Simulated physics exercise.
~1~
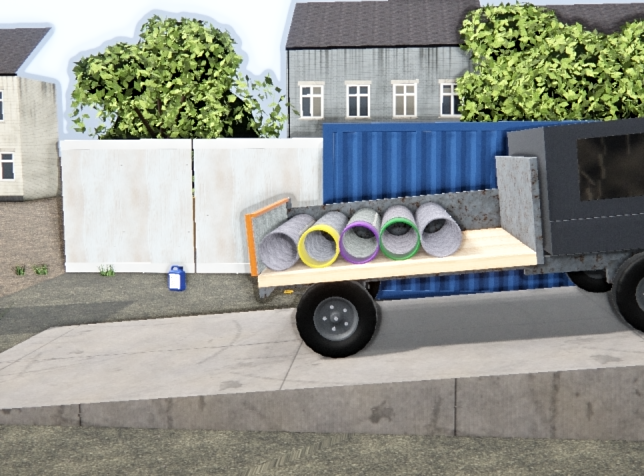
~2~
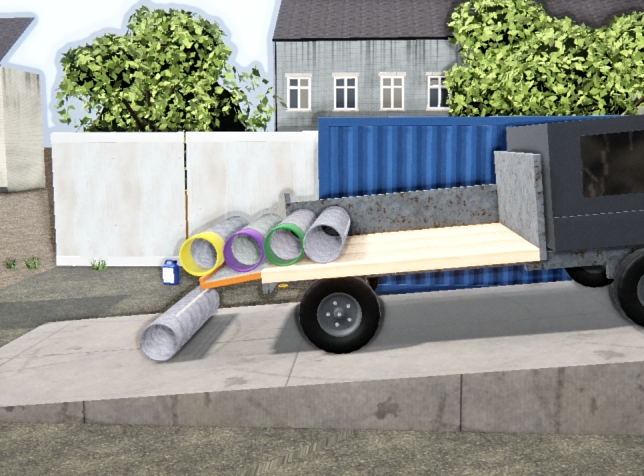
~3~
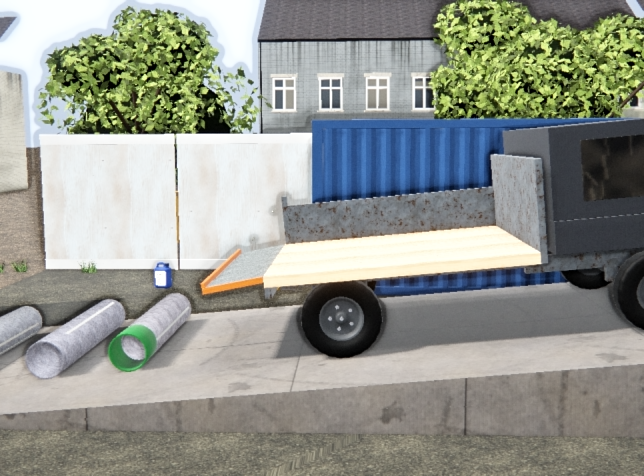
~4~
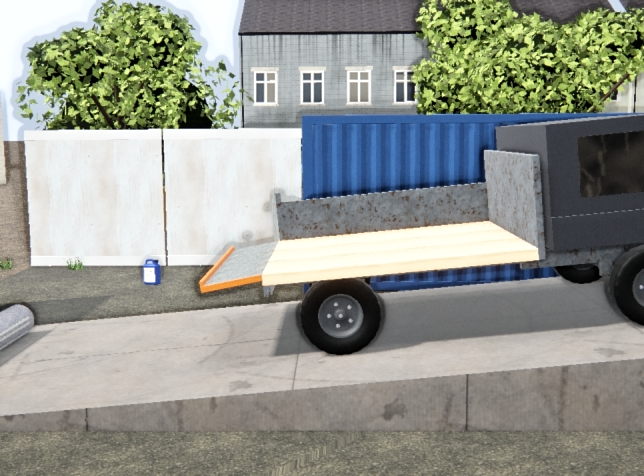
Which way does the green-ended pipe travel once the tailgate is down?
It rolls to the left, going off the open tailgate and on down the ramp.
